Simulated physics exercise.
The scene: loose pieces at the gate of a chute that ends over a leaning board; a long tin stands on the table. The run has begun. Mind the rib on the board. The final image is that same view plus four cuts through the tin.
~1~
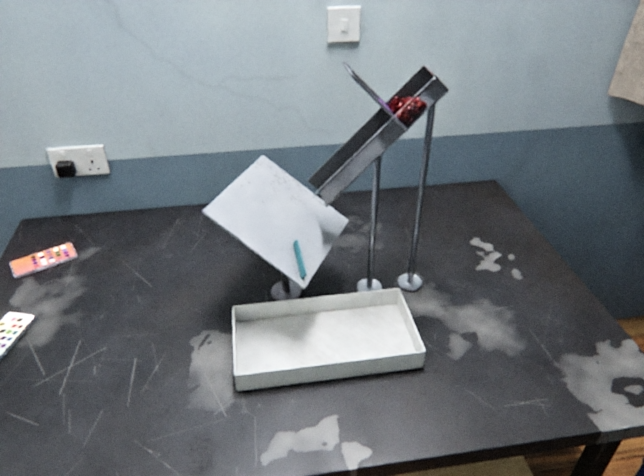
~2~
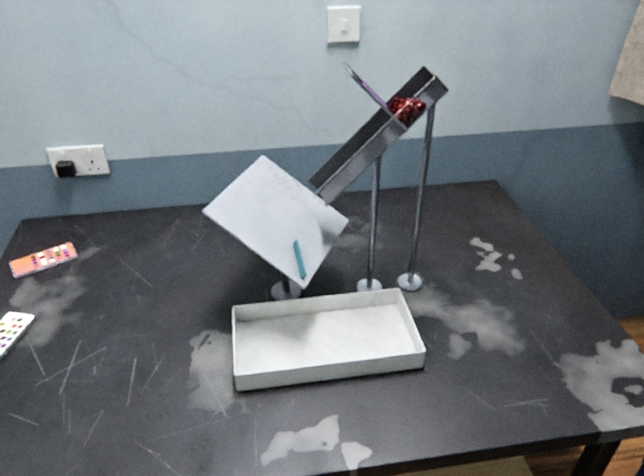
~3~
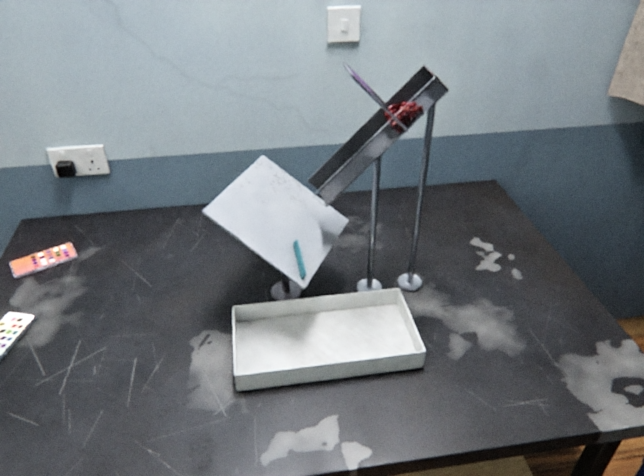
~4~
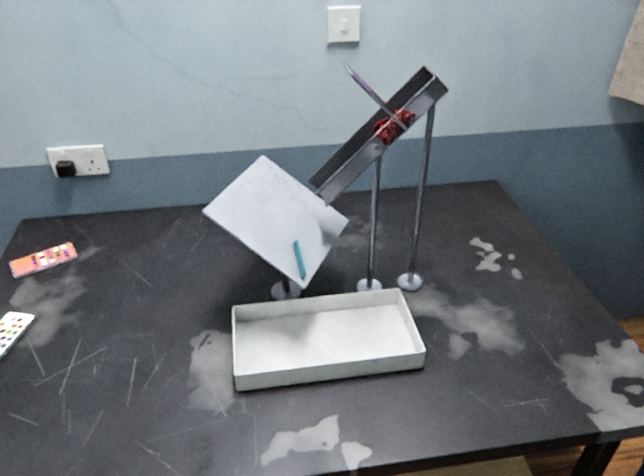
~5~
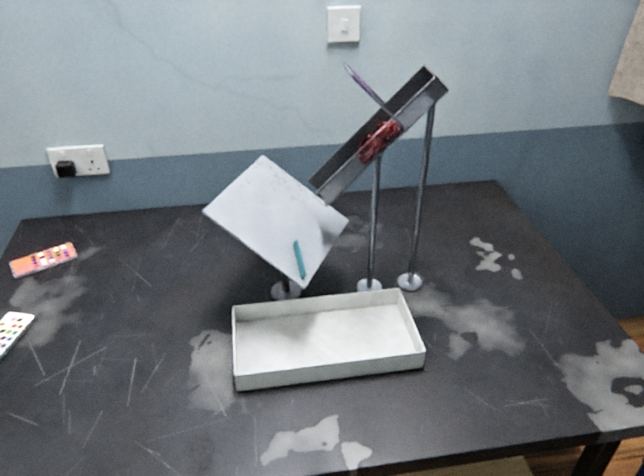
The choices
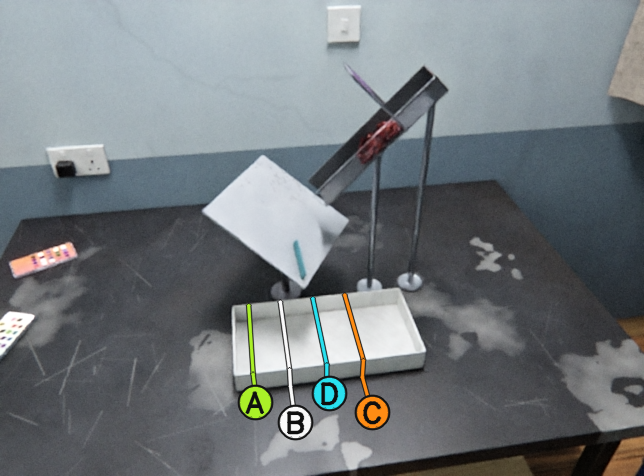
On a scratched black table, a bunch of small red pieces sat high in a sloping metal chute above a tilted white board and an empty tray, then slid partway down the chute.
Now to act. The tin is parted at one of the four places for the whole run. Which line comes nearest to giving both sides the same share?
Line C.
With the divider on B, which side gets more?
Right.
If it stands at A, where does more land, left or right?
Right.
On the marked copy, line A crosses the front rim at (253, 373); line B crosses the front rim at (289, 368); line C crosses the front rim at (363, 359); line D crosses the front rim at (326, 364).
If A is chosen, of what is caught, none at all on the left of the divider, the whole lot on the right.
If B is chosen, of what is caught, none at all on the left of the divider, the whole lot on the right.
If C is chosen, of what is caught, close to a quarter on the left of the divider, close to two thirds on the right.
If D is chosen, of what is caught, a small share on the left of the divider, all but a few on the right.
